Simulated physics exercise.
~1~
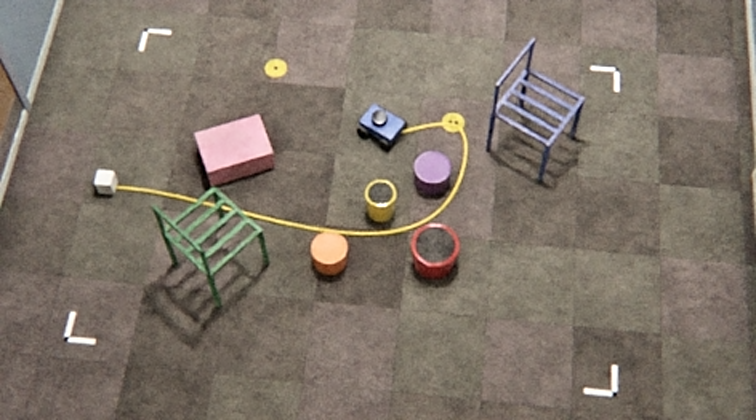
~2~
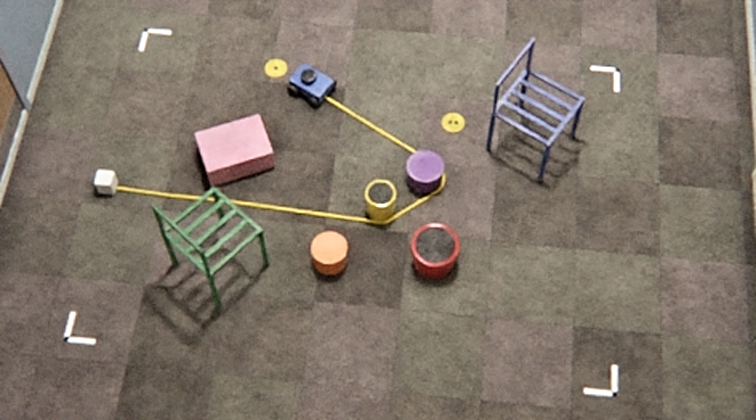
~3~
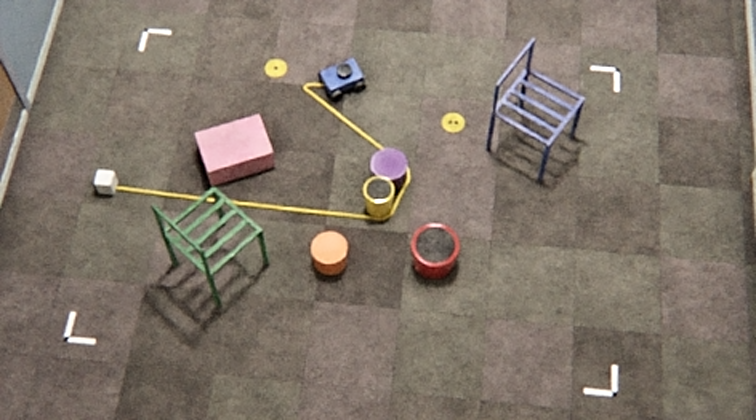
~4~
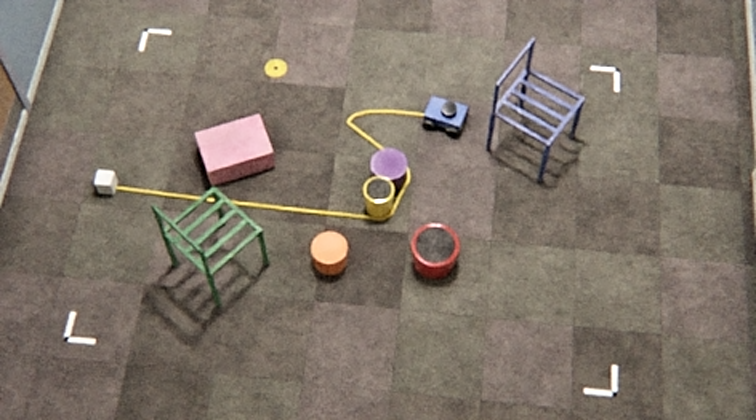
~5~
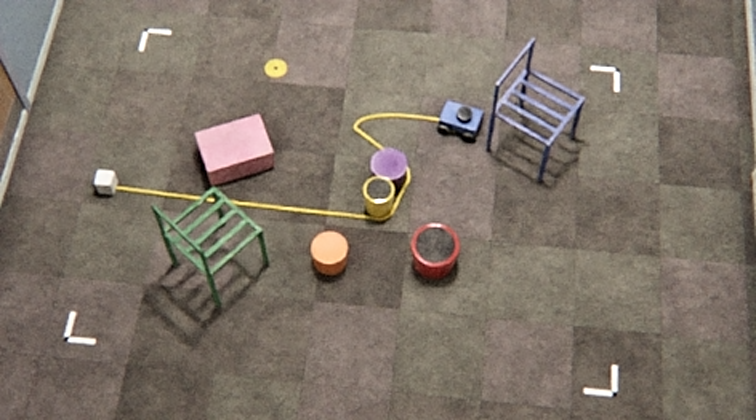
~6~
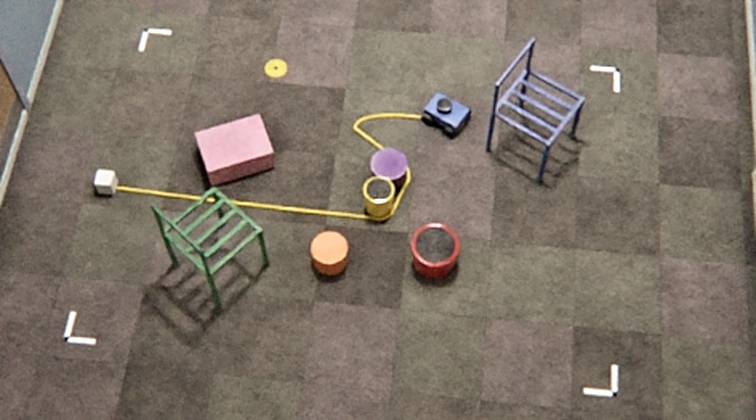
On the hallway floor, a cart's lead drags the purple bucket left against the yellow pot.
